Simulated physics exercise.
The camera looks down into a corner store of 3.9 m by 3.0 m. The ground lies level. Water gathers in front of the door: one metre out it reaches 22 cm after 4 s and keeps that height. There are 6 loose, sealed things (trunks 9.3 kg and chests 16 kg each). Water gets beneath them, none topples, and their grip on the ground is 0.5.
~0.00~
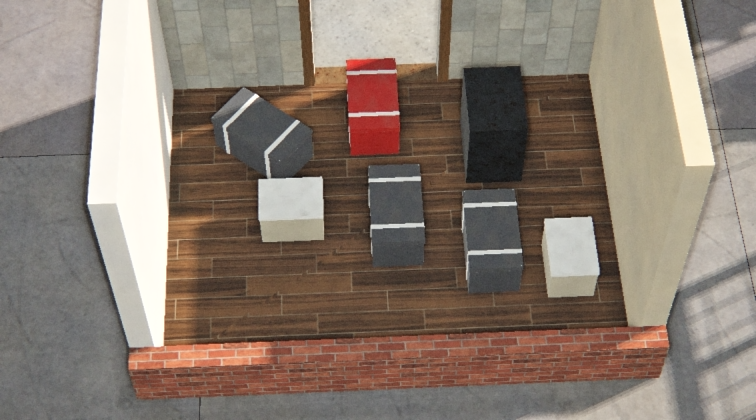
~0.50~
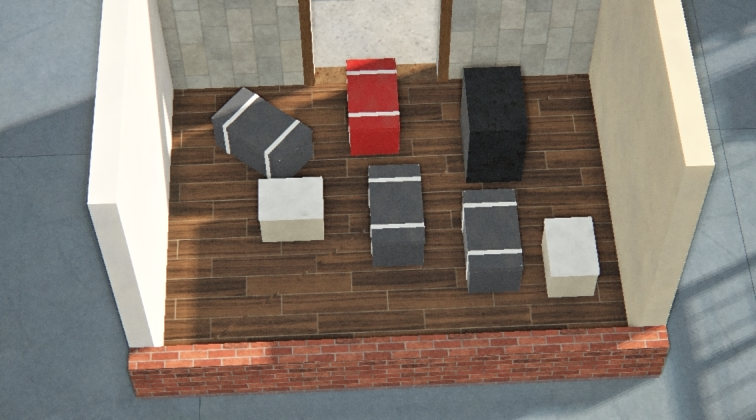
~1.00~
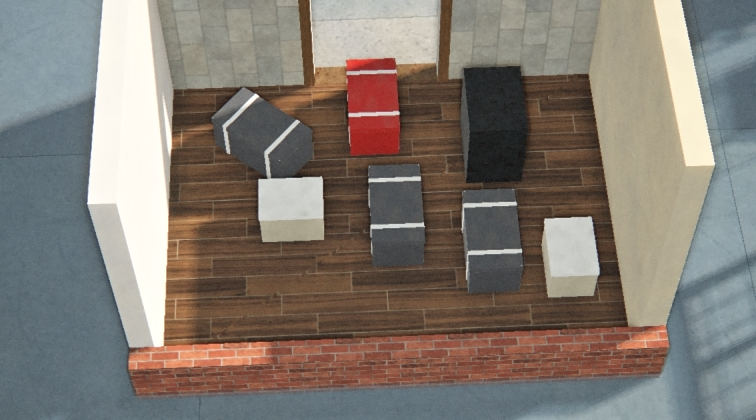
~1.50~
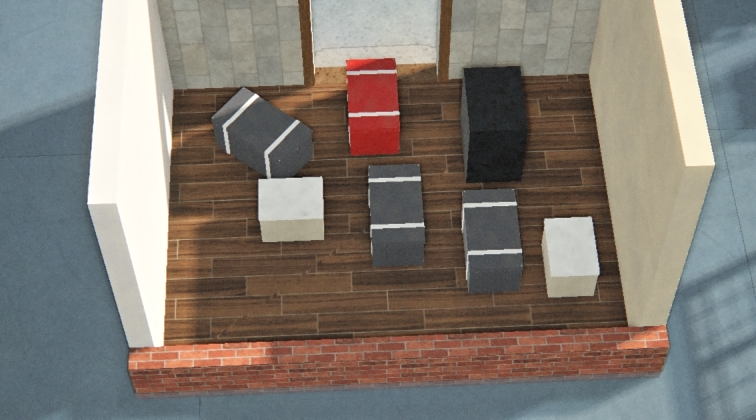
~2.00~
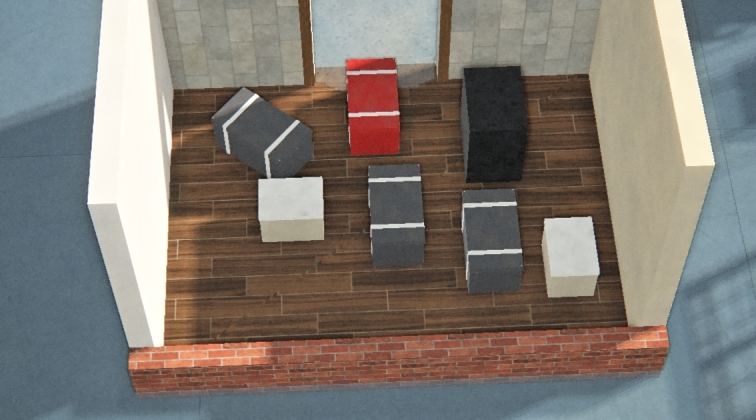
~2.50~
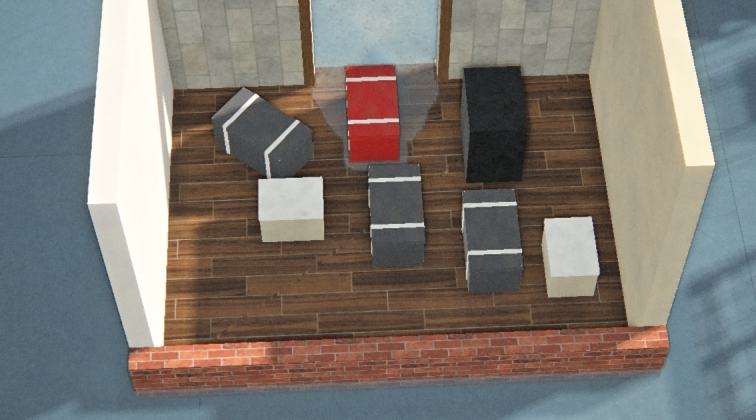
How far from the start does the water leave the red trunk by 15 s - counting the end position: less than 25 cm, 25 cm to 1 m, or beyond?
The red trunk travels far.
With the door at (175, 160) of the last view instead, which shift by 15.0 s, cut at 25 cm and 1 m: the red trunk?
Then the red trunk is nudged along.
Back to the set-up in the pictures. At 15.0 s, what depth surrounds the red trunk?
Roughly 16 cm.
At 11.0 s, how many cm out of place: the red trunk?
About 120 cm.
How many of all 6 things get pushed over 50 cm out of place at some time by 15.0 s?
I count 5.
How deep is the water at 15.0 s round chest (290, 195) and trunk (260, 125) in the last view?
About 15 and 13 cm.
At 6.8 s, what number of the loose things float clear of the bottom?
At that moment 4.
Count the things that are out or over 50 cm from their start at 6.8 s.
4 of them.
After 3.5 s the red trunk is near (369, 129), 0.4 m from its start, aground; 0 afloat.
After 6.8 s the red trunk is near (296, 230), 1.6 m from its start, afloat; 4 afloat.
After 11.0 s the red trunk is near (233, 89), 1.2 m from its start, afloat; 6 afloat.
After 15.0 s the red trunk is near (309, 264), 2.0 m from its start, afloat; 6 afloat.
